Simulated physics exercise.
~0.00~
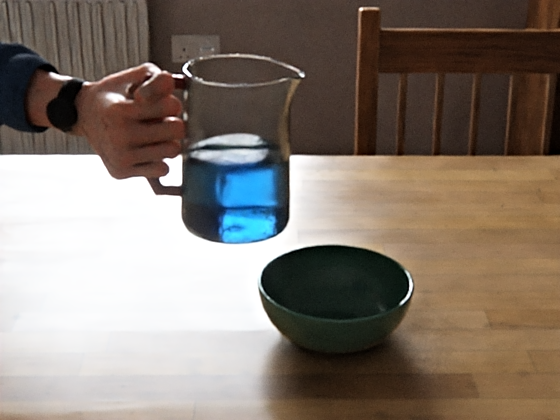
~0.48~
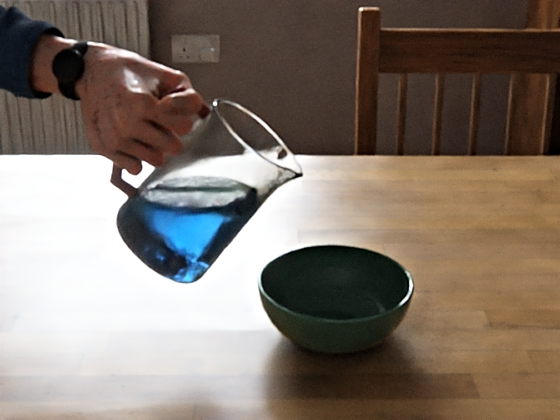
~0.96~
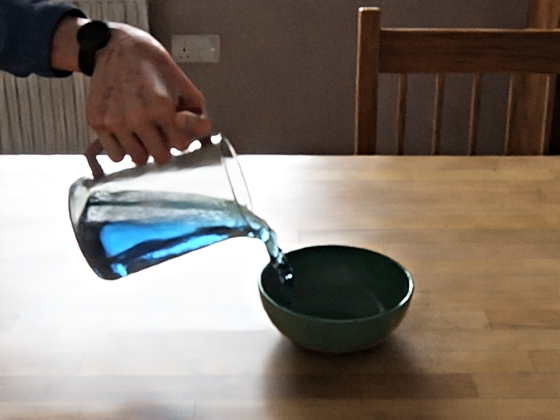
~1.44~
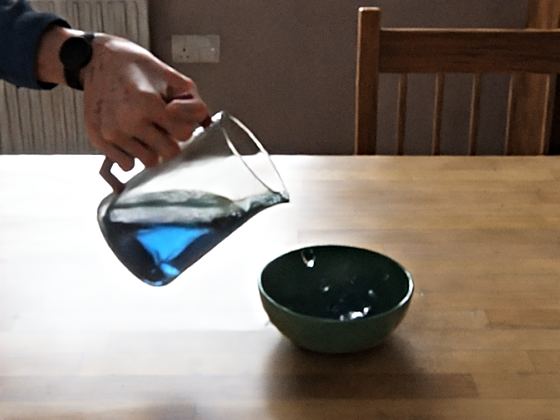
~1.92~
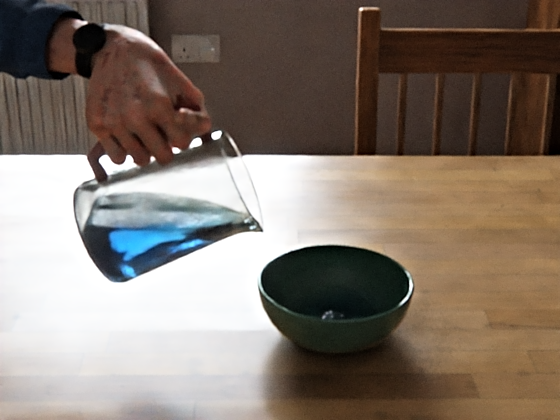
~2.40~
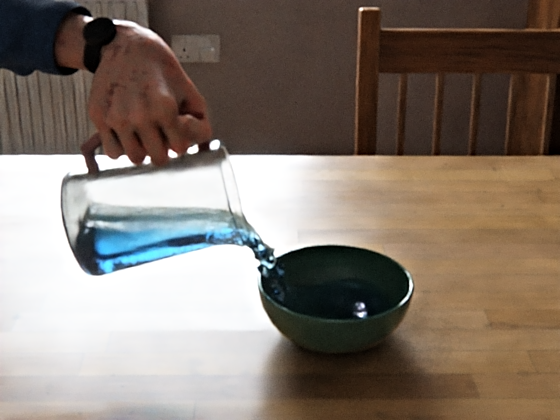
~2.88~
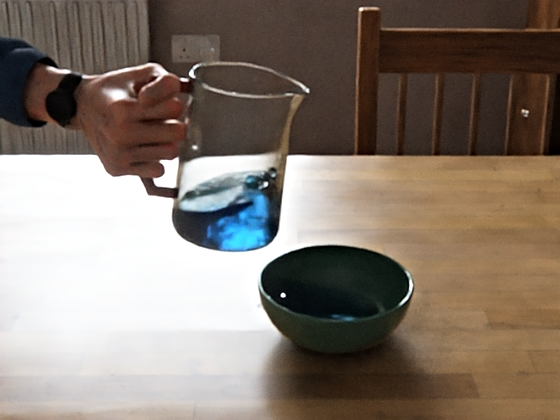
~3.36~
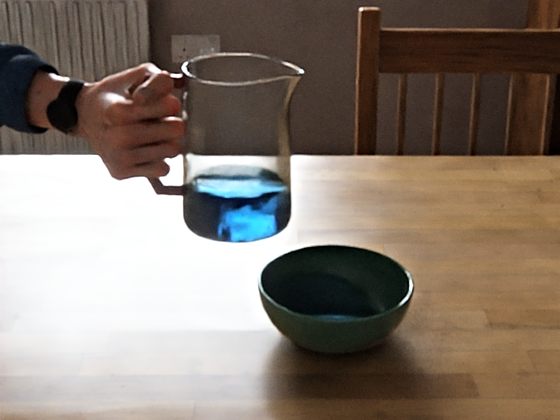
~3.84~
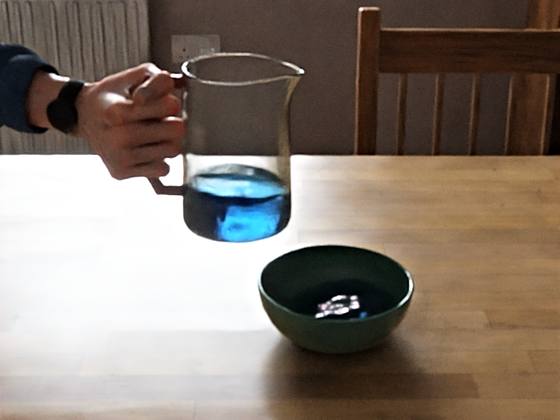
A hand tips a glass jug of blue liquid twice, partly filling a green bowl.
